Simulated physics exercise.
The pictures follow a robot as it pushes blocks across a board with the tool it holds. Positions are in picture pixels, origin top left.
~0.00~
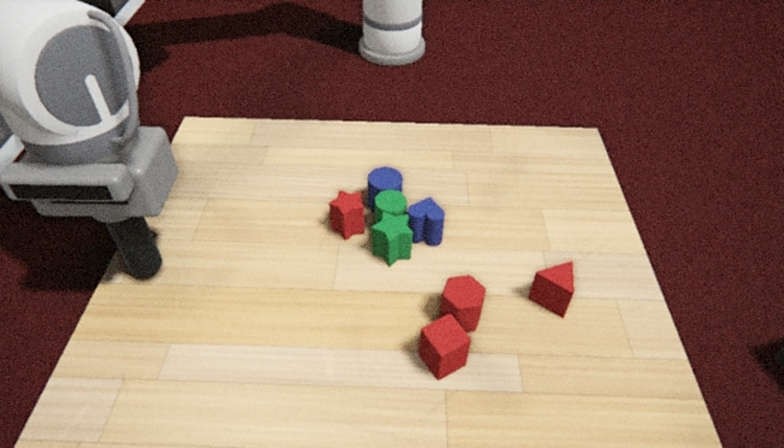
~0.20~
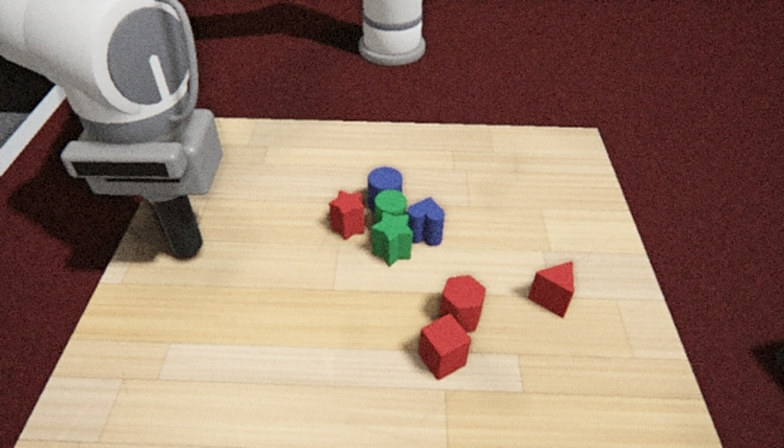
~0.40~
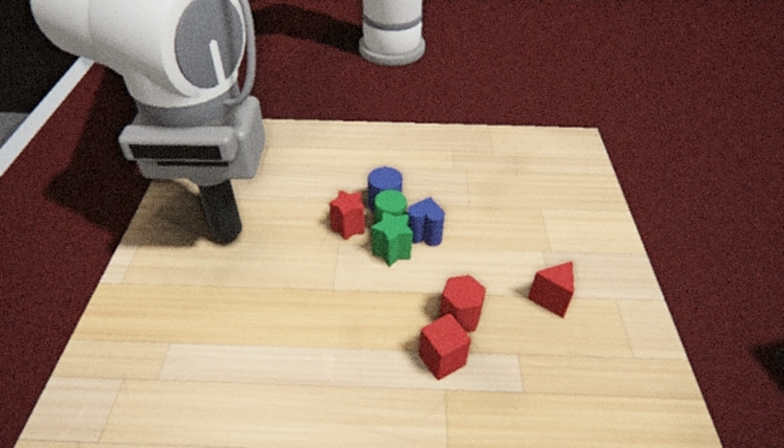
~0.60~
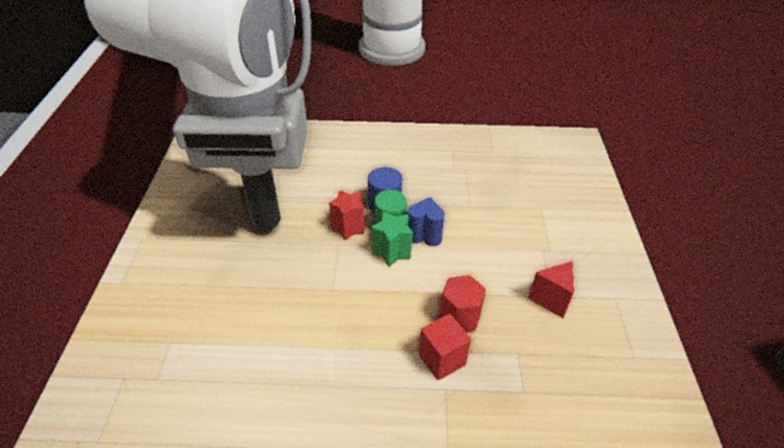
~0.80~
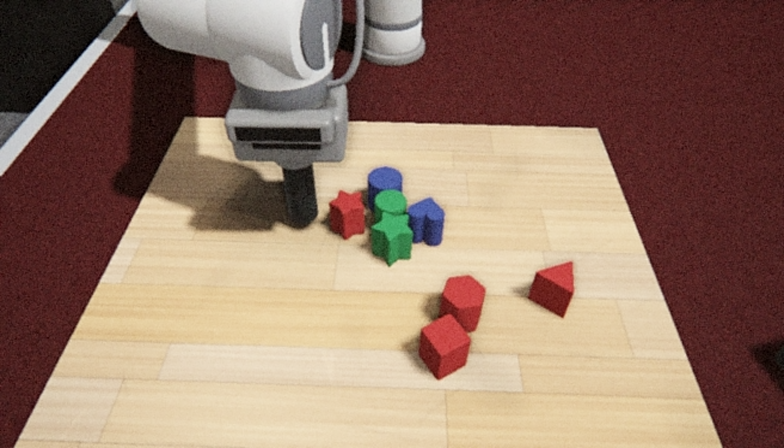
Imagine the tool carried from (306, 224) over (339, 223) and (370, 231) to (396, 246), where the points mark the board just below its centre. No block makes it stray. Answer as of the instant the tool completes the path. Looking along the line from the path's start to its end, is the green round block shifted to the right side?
No, that is not what happens.
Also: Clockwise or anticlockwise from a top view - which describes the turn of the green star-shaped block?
Viewed from above: Clockwise.
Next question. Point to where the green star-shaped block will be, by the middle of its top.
By then it is at (421, 242).
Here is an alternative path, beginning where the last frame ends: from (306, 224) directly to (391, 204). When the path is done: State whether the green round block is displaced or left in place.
Answer: Moved.
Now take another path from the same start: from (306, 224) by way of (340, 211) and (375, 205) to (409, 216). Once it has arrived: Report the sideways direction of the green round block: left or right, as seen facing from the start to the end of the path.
The answer is right.
The first path, step by step. One third of the way, tool (338, 214); red star-shaped block (363, 203).
Two thirds of the way, tool (370, 221); red star-shaped block (397, 210); green round block (425, 203); green star-shaped block (404, 232), turned 40° clockwise; blue heart (459, 213).
At the end, tool (397, 237); red star-shaped block (426, 217), turned 30° anticlockwise; green round block (447, 204); green star-shaped block (421, 242), turned 95° clockwise; blue heart (482, 215), turned 35° clockwise.
